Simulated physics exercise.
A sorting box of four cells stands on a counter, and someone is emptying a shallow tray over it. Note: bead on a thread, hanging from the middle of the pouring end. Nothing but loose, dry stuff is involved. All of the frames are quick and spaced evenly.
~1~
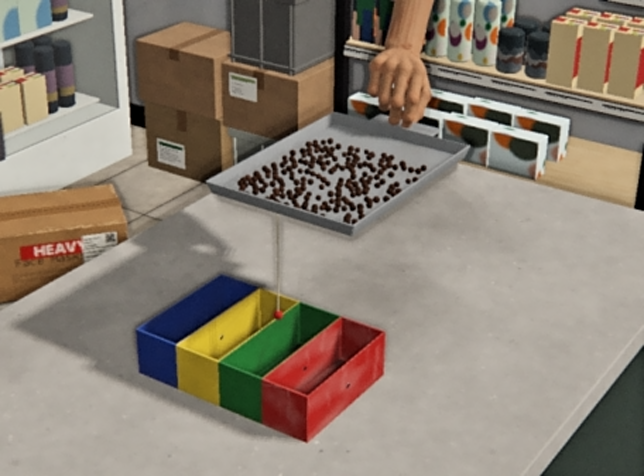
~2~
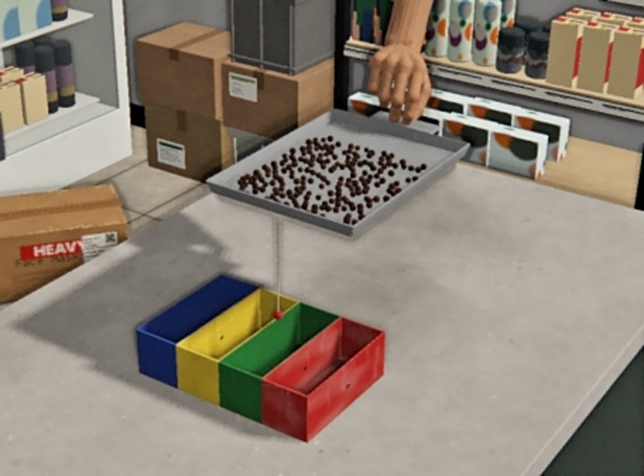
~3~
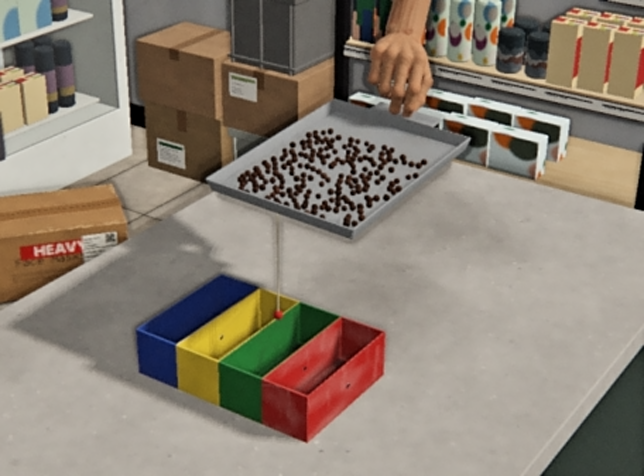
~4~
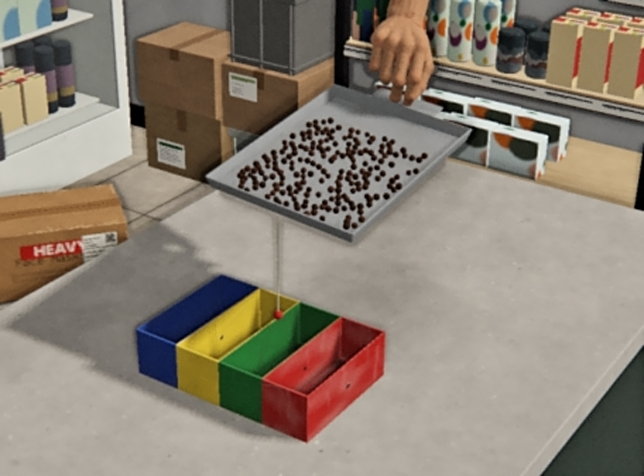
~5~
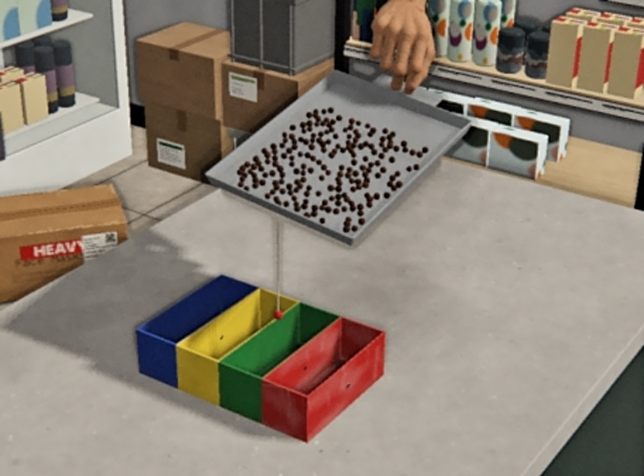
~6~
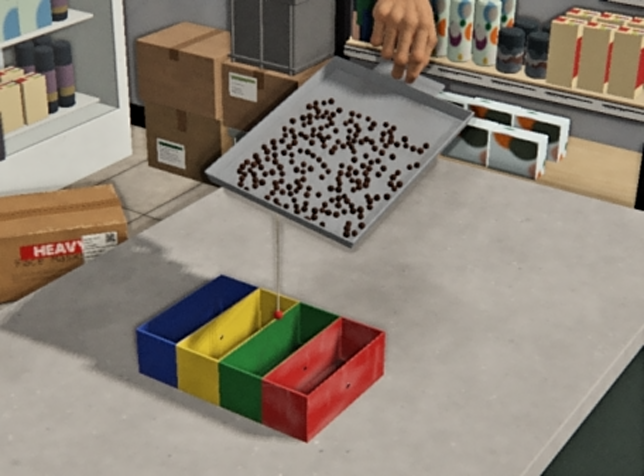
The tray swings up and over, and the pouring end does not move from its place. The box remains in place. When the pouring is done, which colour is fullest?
Fullest: The red cell.
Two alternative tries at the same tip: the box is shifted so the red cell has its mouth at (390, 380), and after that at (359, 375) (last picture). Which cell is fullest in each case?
Case 1 - the green one; case 2 - green.
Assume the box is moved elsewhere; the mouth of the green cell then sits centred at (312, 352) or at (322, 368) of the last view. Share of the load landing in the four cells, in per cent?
Roughly 100 % and then 100 %.
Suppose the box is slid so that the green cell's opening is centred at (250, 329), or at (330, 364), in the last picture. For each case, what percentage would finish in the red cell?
10 per cent the first time, 0 per cent the second time.
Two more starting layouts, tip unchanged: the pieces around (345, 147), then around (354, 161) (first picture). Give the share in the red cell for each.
You'd get near 50 percent first and near 80 percent after that.
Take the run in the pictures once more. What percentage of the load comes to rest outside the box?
Some 20 percent of the load.
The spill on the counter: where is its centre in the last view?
Look around (386, 436) in the last picture.
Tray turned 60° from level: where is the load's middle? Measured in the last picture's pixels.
About (336, 217).
Soon, tray tipped steeply; nearly all on the tray; a small part falling or outside the box.
A while on, tray tipped right over; a small part on the tray; about two thirds in the red cell; a stray few in the green cell; about a quarter falling or outside the box.
Towards the end, tray tipped past a quarter turn; most in the red cell; a stray few in the green cell; about a quarter falling or outside the box.
Finally, tray tipped past a quarter turn; most in the red cell; a stray few in the green cell; none in the yellow cell; none in the blue cell; about a quarter outside the box.
